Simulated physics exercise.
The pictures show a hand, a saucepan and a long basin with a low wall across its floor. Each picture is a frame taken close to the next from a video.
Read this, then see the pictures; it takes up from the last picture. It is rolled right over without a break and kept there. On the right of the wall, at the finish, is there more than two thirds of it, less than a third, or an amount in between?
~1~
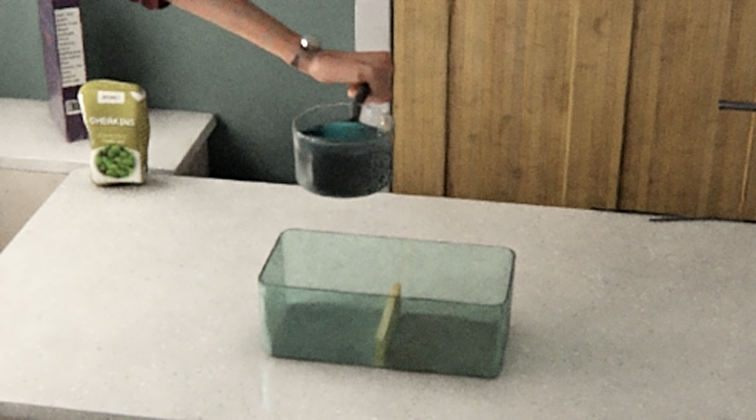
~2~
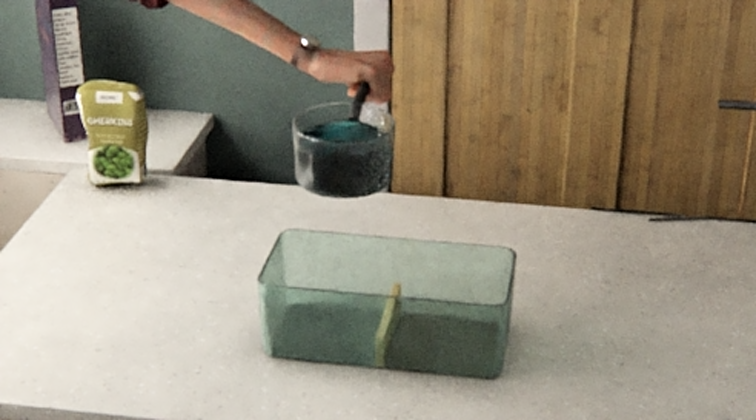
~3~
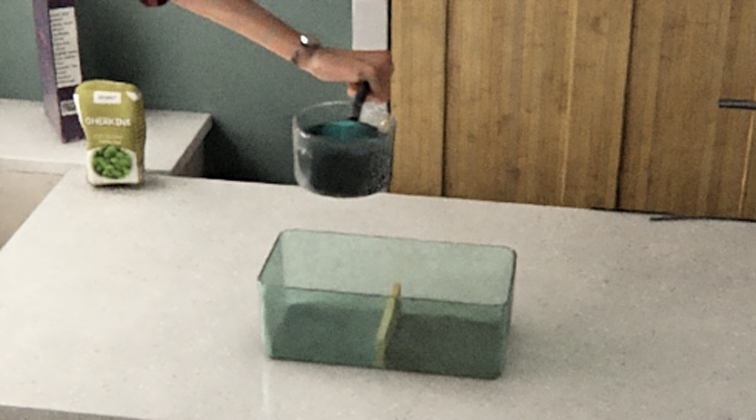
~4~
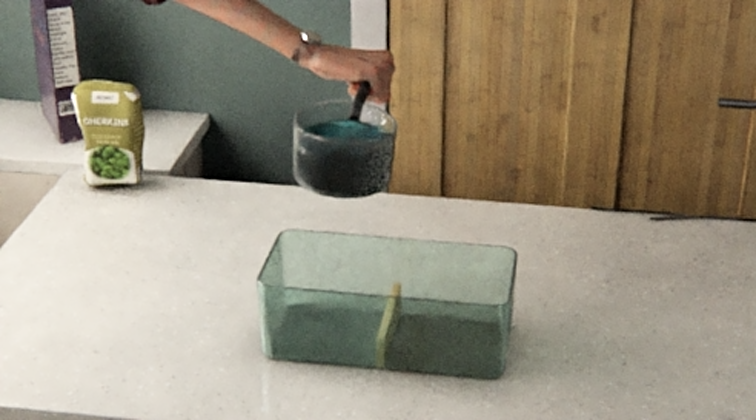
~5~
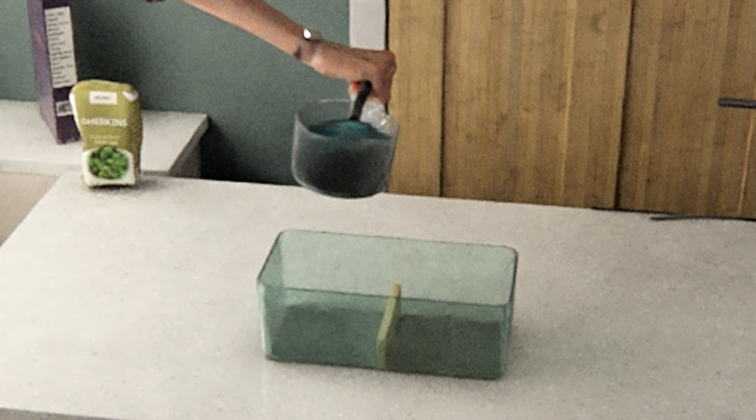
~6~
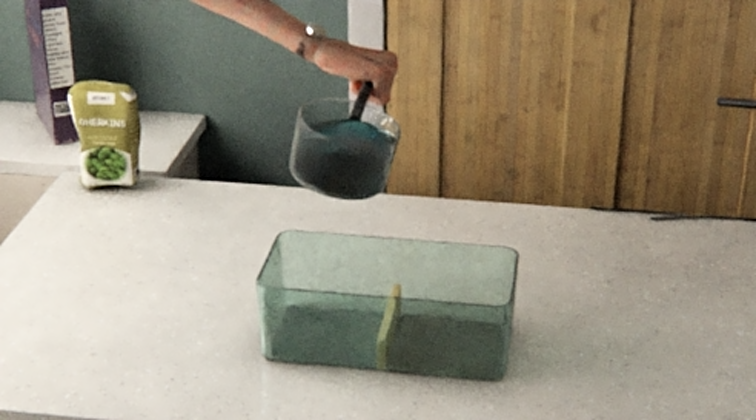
There is more than two thirds of it there.
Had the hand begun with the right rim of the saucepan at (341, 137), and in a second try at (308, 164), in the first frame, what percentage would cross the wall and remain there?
The first start yields 45 per cent, the second 5 per cent.
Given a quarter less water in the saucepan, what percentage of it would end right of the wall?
Near 95 in a hundred.
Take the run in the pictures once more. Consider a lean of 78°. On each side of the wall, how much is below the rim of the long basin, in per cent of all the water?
I'd put the left part near 0 per cent and the right part near 5.
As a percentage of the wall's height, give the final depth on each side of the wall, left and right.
Close to 0 for the left and 60 for the right.
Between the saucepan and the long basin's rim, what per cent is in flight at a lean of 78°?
Estimate: 35 per cent, roughly.
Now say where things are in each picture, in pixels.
It leans 0°; its right rim is at (393, 128); the water meets the walls at (298, 135) and (392, 142); the long basin's rim runs from (270, 256) to (511, 278); the wall's top is at (389, 310), in the first picture.
It leans 1°; its right rim is at (393, 128); the water meets the walls at (298, 134) and (392, 142), in the second picture.
It leans 2°; its right rim is at (394, 129); the water meets the walls at (298, 134) and (392, 141), in the third picture.
It leans 5°; its right rim is at (396, 130); the water meets the walls at (298, 133) and (393, 141), in the fourth picture.
It leans 8°; its right rim is at (397, 133); the water meets the walls at (298, 133) and (395, 141), in the fifth picture.
It leans 13°; its right rim is at (399, 137); the water meets the walls at (298, 133) and (396, 141), in the sixth picture.
A moment on, the saucepan is tipped on its side and 61 per cent is still to pour, 0 is left of the wall and 3 right of it.
Next, the saucepan is tipped right over and 8 per cent is still to pour, 2 is left of the wall and 74 right of it.
Then the saucepan is tipped right over and 0 per cent is still to pour, 7 is left of the wall and 90 right of it.
Later the saucepan is tipped right over and 0 per cent is still to pour, 7 is left of the wall and 91 right of it.
In the end 7 per cent lies left of the wall, 91 right of it and 2 outside.
